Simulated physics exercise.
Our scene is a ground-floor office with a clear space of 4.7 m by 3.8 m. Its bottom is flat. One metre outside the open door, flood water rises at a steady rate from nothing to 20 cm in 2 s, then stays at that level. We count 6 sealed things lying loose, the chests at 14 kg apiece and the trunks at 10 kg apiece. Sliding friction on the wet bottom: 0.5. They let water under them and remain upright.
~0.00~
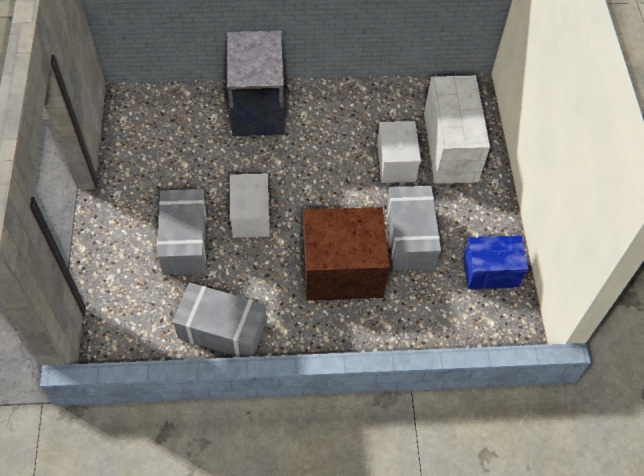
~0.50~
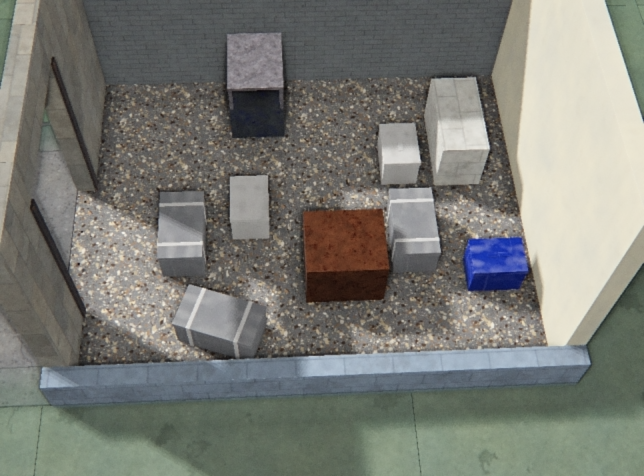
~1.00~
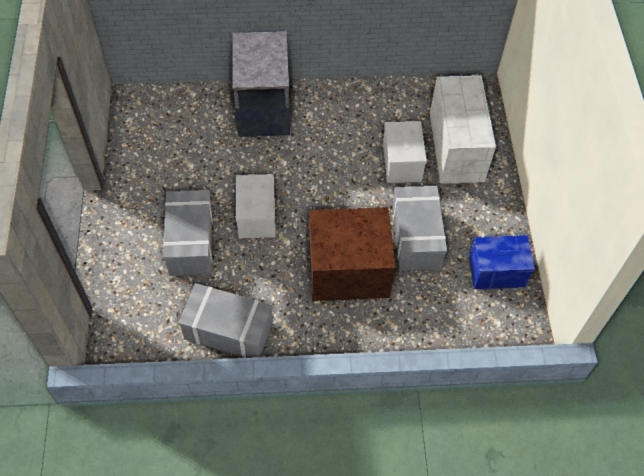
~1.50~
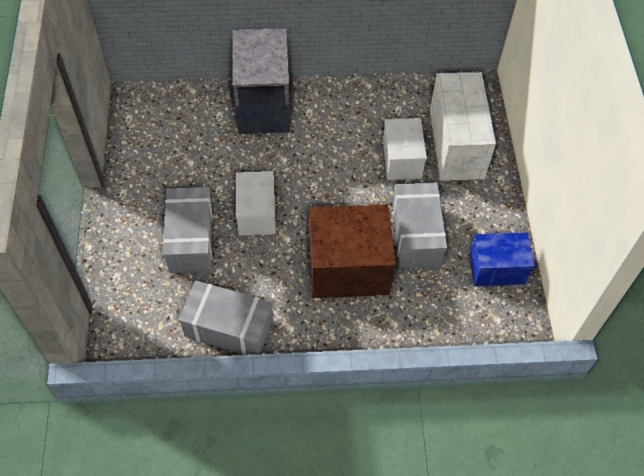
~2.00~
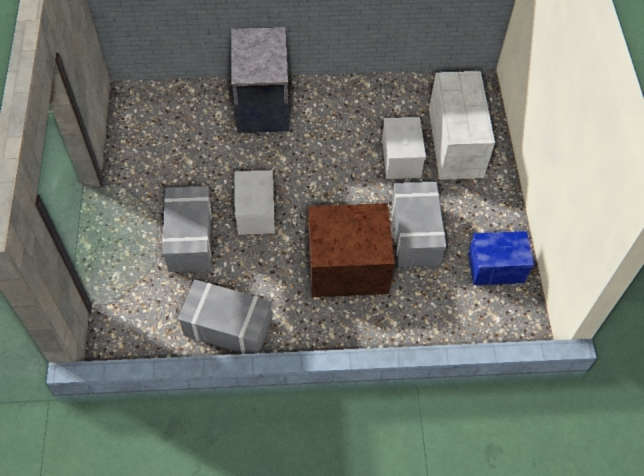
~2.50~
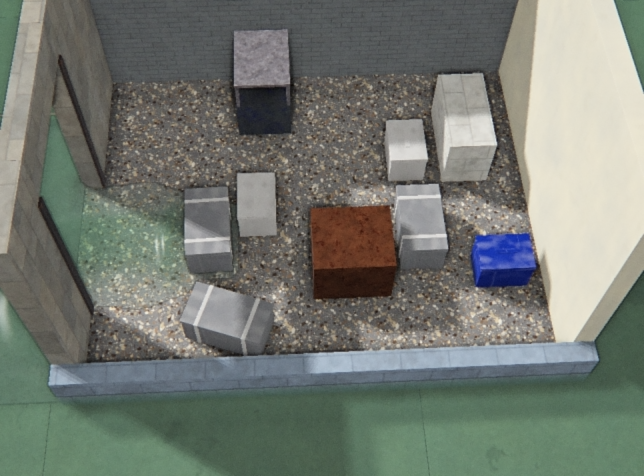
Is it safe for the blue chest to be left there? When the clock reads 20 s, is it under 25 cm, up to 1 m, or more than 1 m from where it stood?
Some way off.
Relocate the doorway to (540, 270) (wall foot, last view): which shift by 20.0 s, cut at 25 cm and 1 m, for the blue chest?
Well, the blue chest ends up distant in that setup.
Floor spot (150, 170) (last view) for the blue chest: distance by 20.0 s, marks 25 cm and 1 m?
I'd say it budges a bit.
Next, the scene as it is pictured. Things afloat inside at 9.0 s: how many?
At that point I count 6.
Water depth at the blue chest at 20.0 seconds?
Roughly 21 cm deep.
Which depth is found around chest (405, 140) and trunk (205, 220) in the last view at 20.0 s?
Depths: Near 21 cm, then near 21 cm.
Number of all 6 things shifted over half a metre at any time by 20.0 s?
6.
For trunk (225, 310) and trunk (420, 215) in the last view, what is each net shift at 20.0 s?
Respectively 200 and 80 centimetres.
After 4.0 s the blue chest is near (506, 251), 0.0 m from its start, aground; 2 afloat.
After 9.0 s the blue chest is near (496, 221), 0.3 m from its start, afloat; 6 afloat.
After 16.0 s the blue chest is near (441, 302), 0.9 m from its start, afloat; 6 afloat.
After 20.0 s the blue chest is near (536, 294), 0.6 m from its start, afloat; 6 afloat.
